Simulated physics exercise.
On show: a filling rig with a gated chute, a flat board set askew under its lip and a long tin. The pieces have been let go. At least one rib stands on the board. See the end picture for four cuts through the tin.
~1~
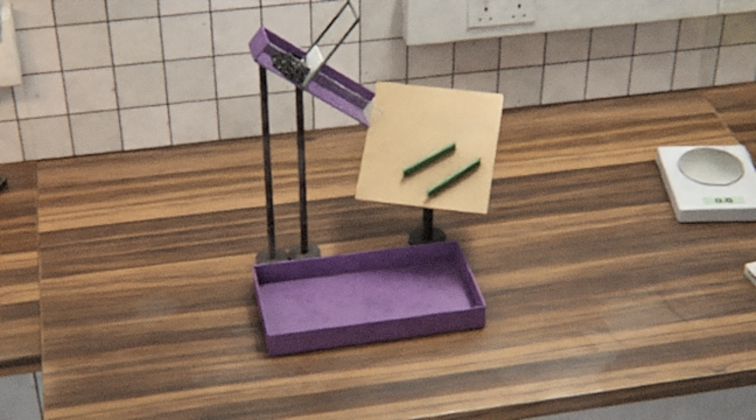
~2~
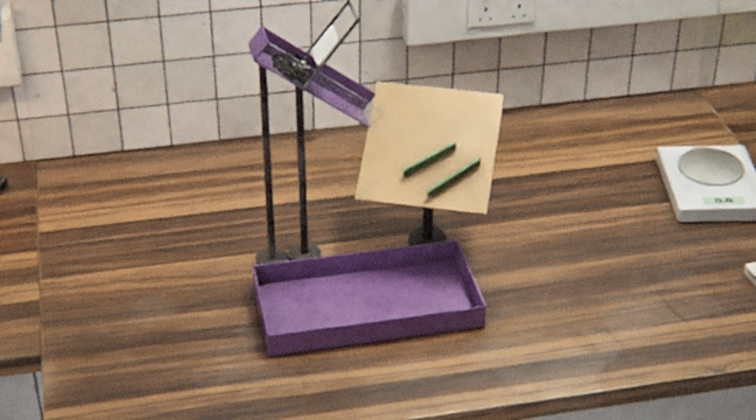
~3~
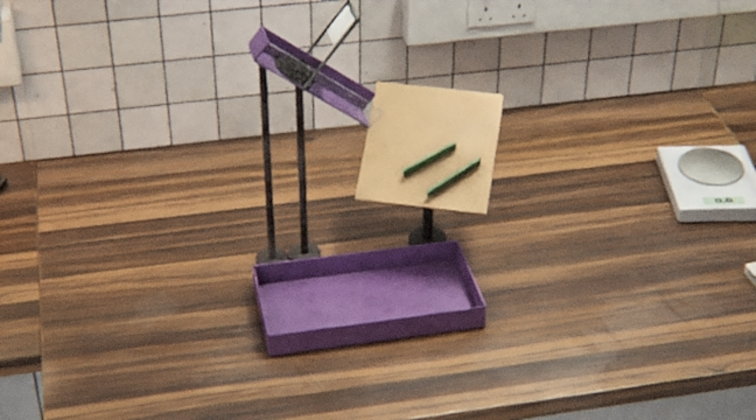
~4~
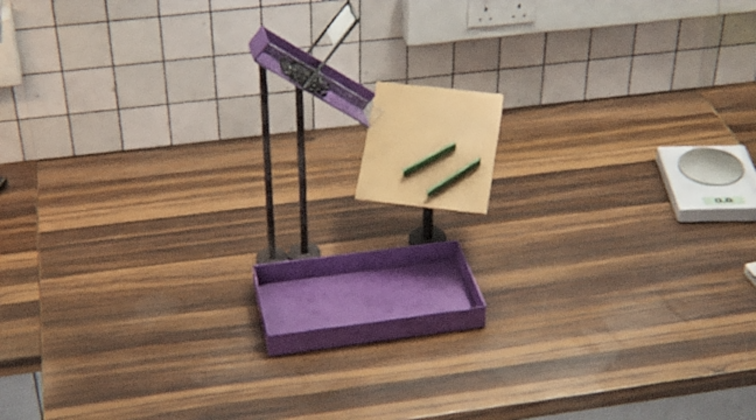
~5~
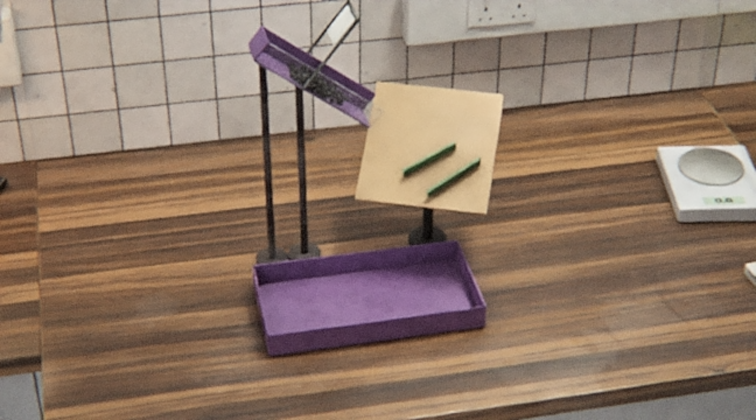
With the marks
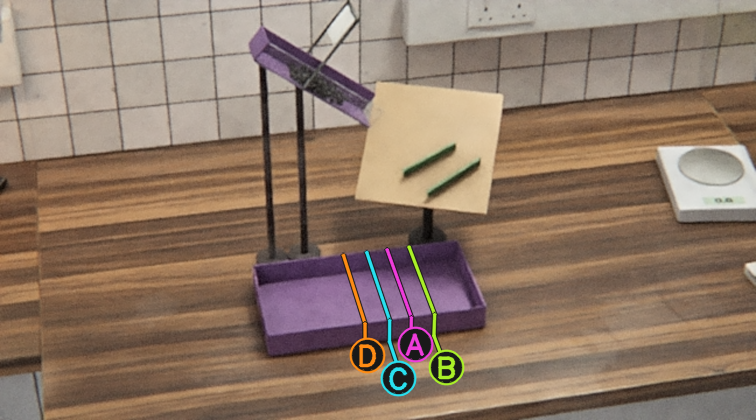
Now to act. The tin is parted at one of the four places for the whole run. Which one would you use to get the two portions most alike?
I would pick line C.
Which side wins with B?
More lands on the left.
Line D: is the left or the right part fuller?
The right side.
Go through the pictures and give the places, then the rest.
In the first picture, load behind the gate (295, 66), black beans; lip of the chute (366, 119), sloping fairly steeply.
In the second picture, middle of the board (430, 146), tilted fairly steeply; middle of its low edge (420, 206); of its high edge (440, 88).
In the third picture, front corners of the tin (269, 335) and (486, 306), empty; front of the load (309, 85).
In the fourth picture, middle of the load (307, 77); its front (325, 95), roughly a quarter of the way to the lip; rib from (480, 158) to (427, 192); rib from (455, 142) to (403, 171).
In the fifth picture, middle of the load (318, 83); its front (341, 94), roughly two thirds of the way to the lip.
On the marked copy, line A crosses the front rim at (411, 316); line B crosses the front rim at (434, 313); line C crosses the front rim at (389, 319); line D crosses the front rim at (364, 322).
For line A, of what is caught, almost all on the left of the divider, about a tenth on the right.
For line B, of what is caught, almost all on the left of the divider, just a few on the right.
For line C, of what is caught, roughly a third on the left of the divider, roughly two thirds on the right.
For line D, of what is caught, just a few on the left of the divider, almost all on the right.
